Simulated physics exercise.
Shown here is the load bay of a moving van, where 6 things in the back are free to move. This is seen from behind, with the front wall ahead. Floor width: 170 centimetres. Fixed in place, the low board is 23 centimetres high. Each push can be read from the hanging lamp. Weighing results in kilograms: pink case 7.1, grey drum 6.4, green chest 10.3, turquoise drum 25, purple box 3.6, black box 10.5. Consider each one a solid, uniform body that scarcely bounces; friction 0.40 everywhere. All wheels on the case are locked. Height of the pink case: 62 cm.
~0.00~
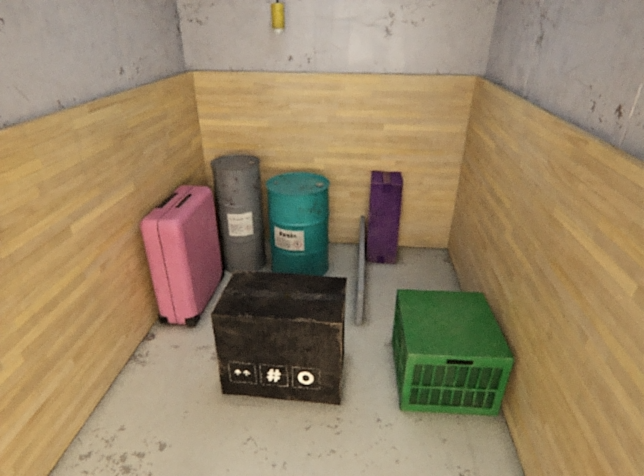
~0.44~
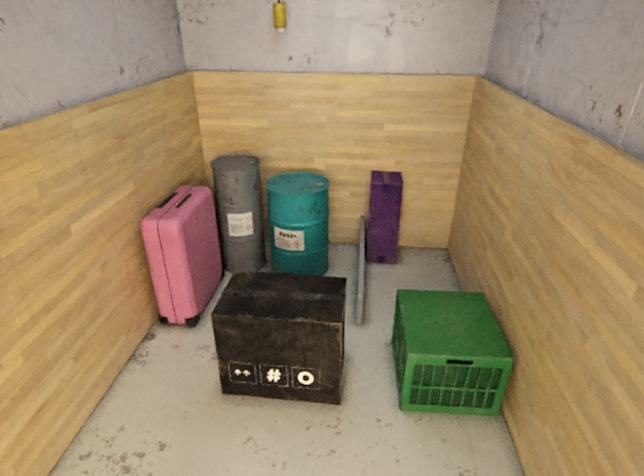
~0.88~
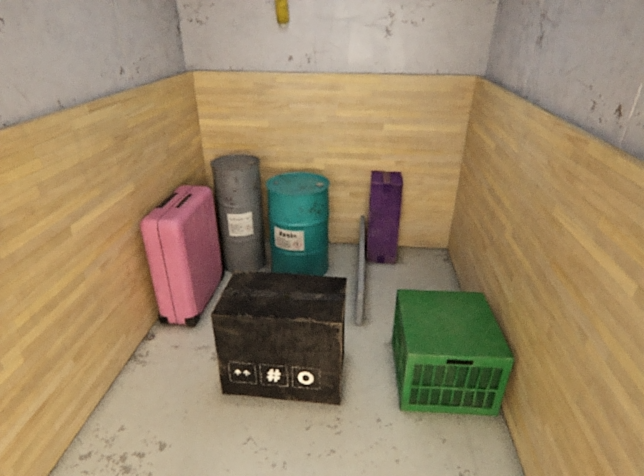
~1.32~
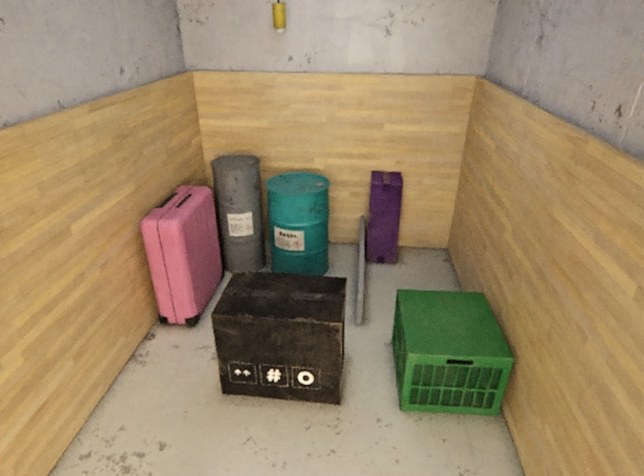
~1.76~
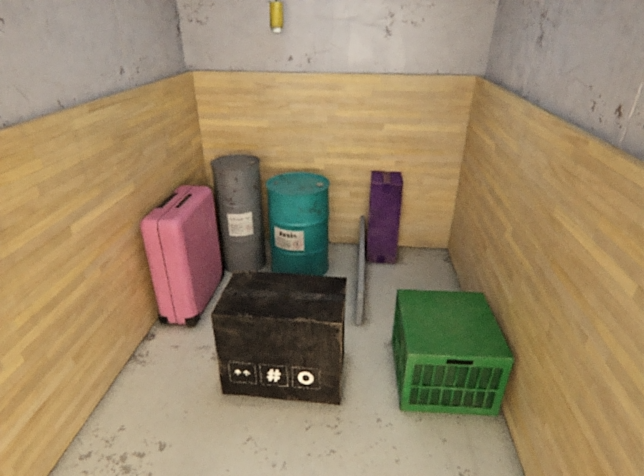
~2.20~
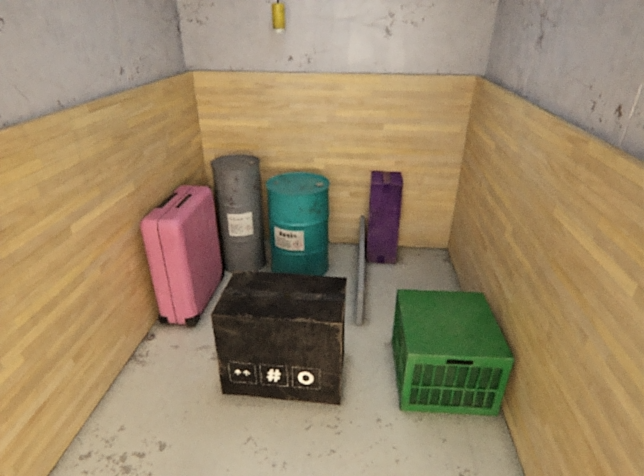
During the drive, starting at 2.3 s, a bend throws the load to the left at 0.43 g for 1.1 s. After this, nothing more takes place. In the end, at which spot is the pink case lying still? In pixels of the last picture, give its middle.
The pink case lies still near (180, 253).
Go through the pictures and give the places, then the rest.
In the first frame, no push; pink case (187, 253); grey drum (241, 215).
In the second frame, force 0.30 g forwards; turquoise drum (299, 227); purple box (384, 218).
In the third frame, force 0.30 g forwards; black box (285, 335); grey drum (241, 215).
In the fourth frame, no push; green chest (444, 348); turquoise drum (299, 227).
In the fifth frame, no push; purple box (384, 218); black box (285, 335).
In the sixth frame, no push; pink case (187, 253); grey drum (241, 215).
Around 2.80 s, force 0.43 g left; pink case shifted 2 cm near (183, 252); purple box at 5° to upright.
Around 3.10 s, force 0.43 g left; pink case shifted 4 cm near (180, 253); purple box at 6° to upright; green chest shifted 6 cm.
Around 3.30 s, force 0.18 g left; pink case shifted 4 cm near (180, 253); purple box at 6° to upright; green chest shifted 10 cm.
Around 3.90 s, no push; pink case shifted 4 cm near (180, 253); green chest shifted 10 cm; black box shifted 9 cm.
Finally (5.1 s), all 6 still in place (within 15 cm). In the last view, pink case near (180, 253).
